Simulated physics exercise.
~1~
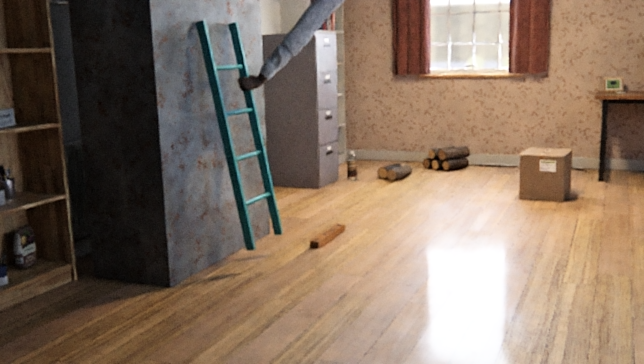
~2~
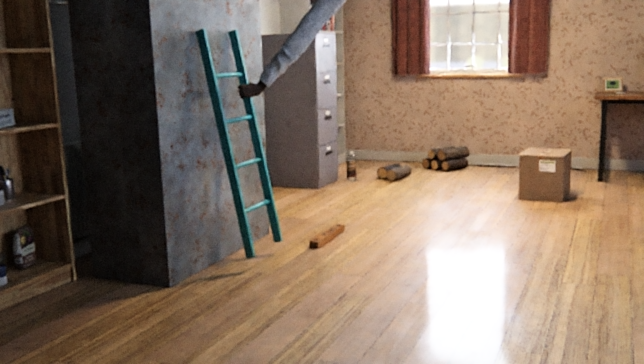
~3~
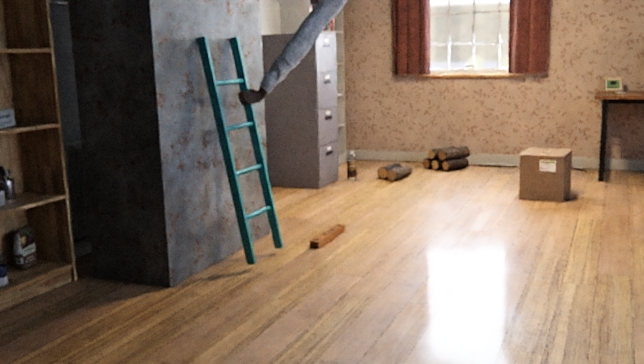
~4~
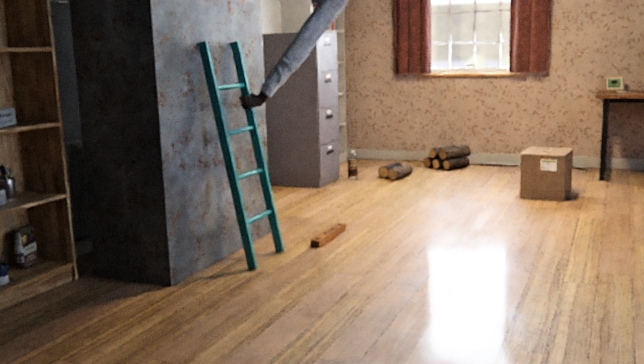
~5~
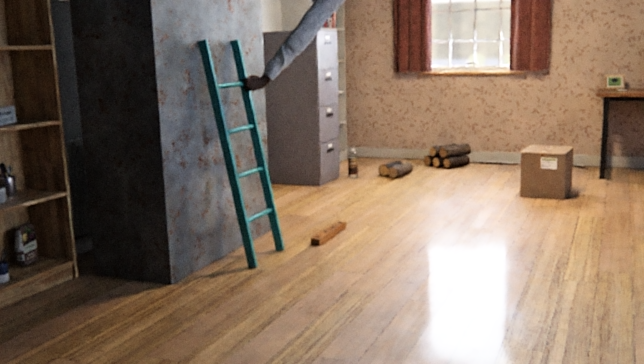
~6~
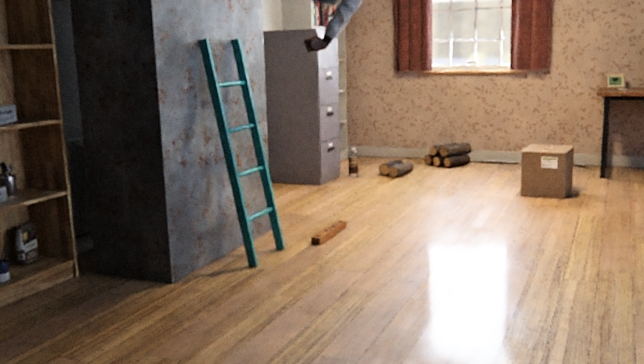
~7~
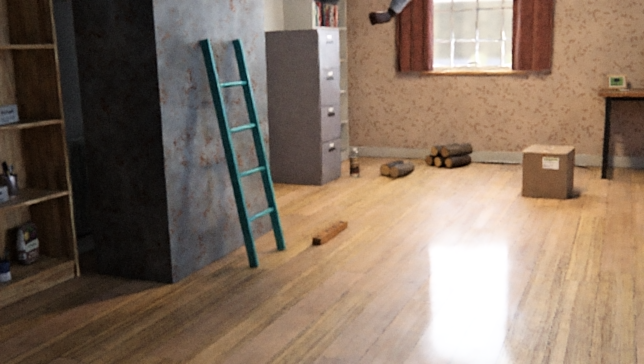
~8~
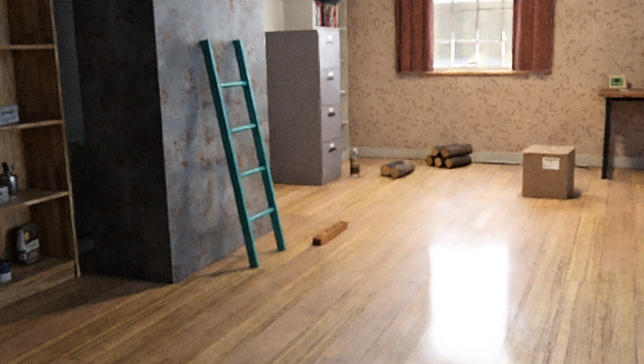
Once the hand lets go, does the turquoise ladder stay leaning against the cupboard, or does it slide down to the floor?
The turquoise ladder stays leaning against the cupboard after the hand has drawn away.
